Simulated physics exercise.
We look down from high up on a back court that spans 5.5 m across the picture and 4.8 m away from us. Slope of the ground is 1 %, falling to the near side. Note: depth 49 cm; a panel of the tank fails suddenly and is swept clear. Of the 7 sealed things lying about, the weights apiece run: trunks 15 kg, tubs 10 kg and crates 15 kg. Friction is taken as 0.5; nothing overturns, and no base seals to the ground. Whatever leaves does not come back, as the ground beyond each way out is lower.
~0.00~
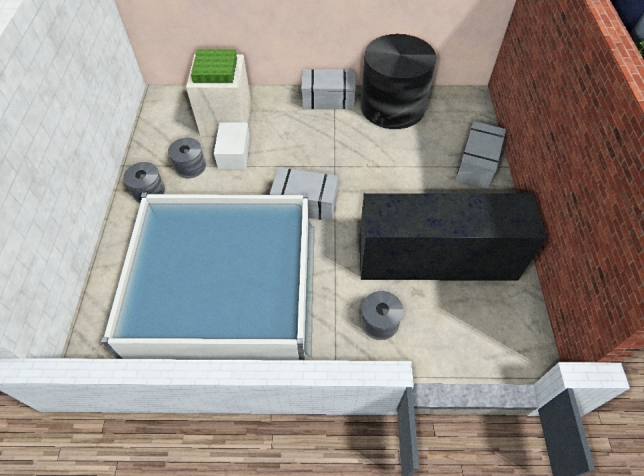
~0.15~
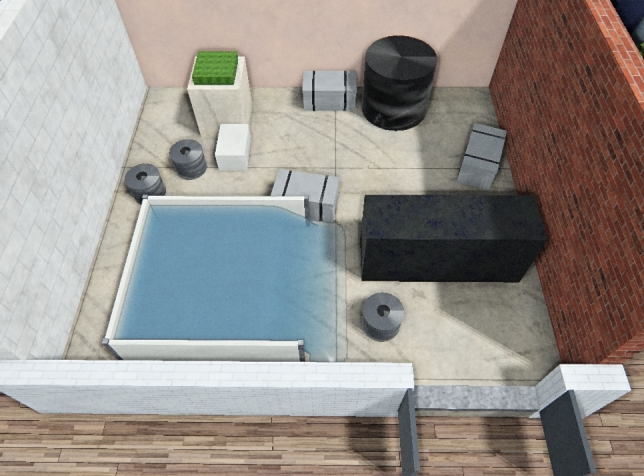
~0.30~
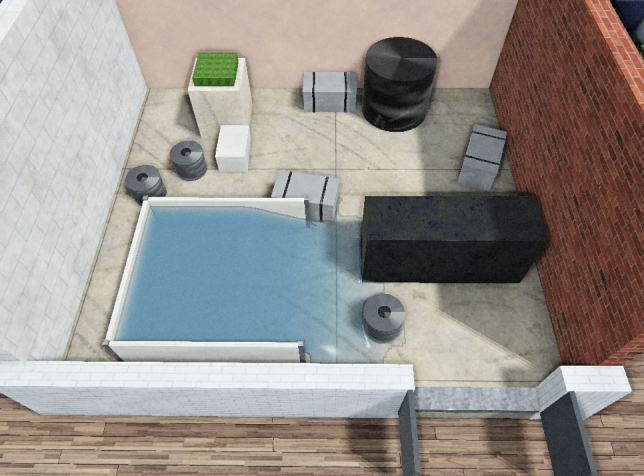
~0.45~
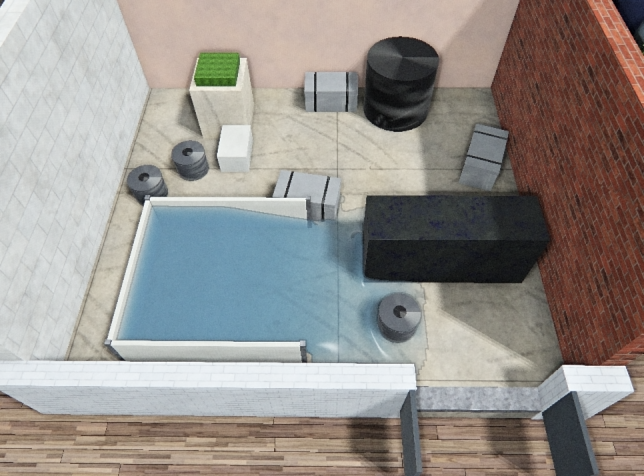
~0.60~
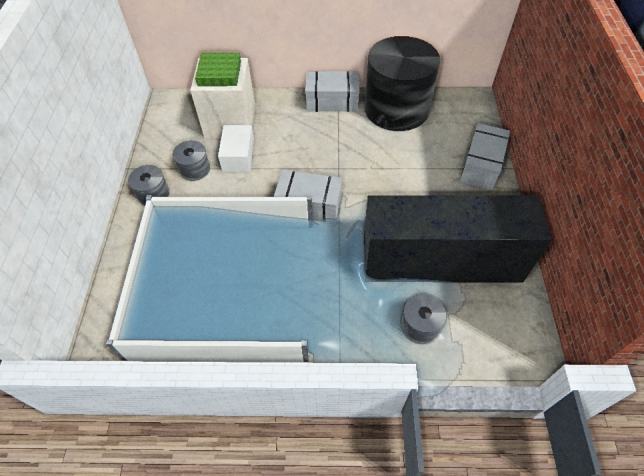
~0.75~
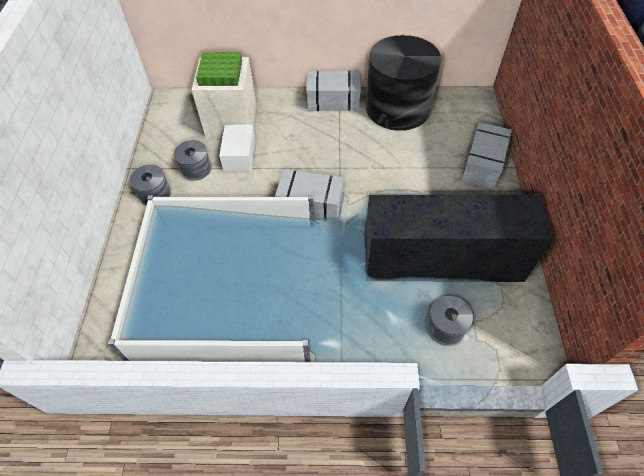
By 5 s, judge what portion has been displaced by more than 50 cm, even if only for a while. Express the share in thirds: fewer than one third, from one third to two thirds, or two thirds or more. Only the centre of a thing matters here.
Short of a third.
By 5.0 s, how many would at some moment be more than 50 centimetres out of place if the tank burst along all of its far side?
4.
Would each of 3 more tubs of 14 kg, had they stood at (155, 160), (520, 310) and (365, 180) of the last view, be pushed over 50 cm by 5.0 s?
Result, one by one: Not exceeded, exceeded and exceeded.
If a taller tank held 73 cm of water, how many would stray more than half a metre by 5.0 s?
Then the count would be 3.
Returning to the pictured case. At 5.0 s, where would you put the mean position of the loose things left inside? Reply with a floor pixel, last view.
The centre sits near (280, 156).
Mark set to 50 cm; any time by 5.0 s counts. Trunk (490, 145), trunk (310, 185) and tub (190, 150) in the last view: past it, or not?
The first is beyond the limit, the second inside the limit, and the third inside the limit.
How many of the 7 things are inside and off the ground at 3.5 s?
1.
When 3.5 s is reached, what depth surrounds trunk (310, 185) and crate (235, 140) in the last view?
Depth approx. 1 cm / 0 cm.
After 1.1 s 1 of 7 are over 50 cm from their spots; 0 afloat.
After 2.2 s 1 of 7 are over 50 cm from their spots; 1 afloat.
After 3.5 s 1 of 7 are over 50 cm from their spots; 1 afloat.
After 5.0 s 2 of 7 are over 50 cm from their spots, and 2 have been at some point; 1 afloat.
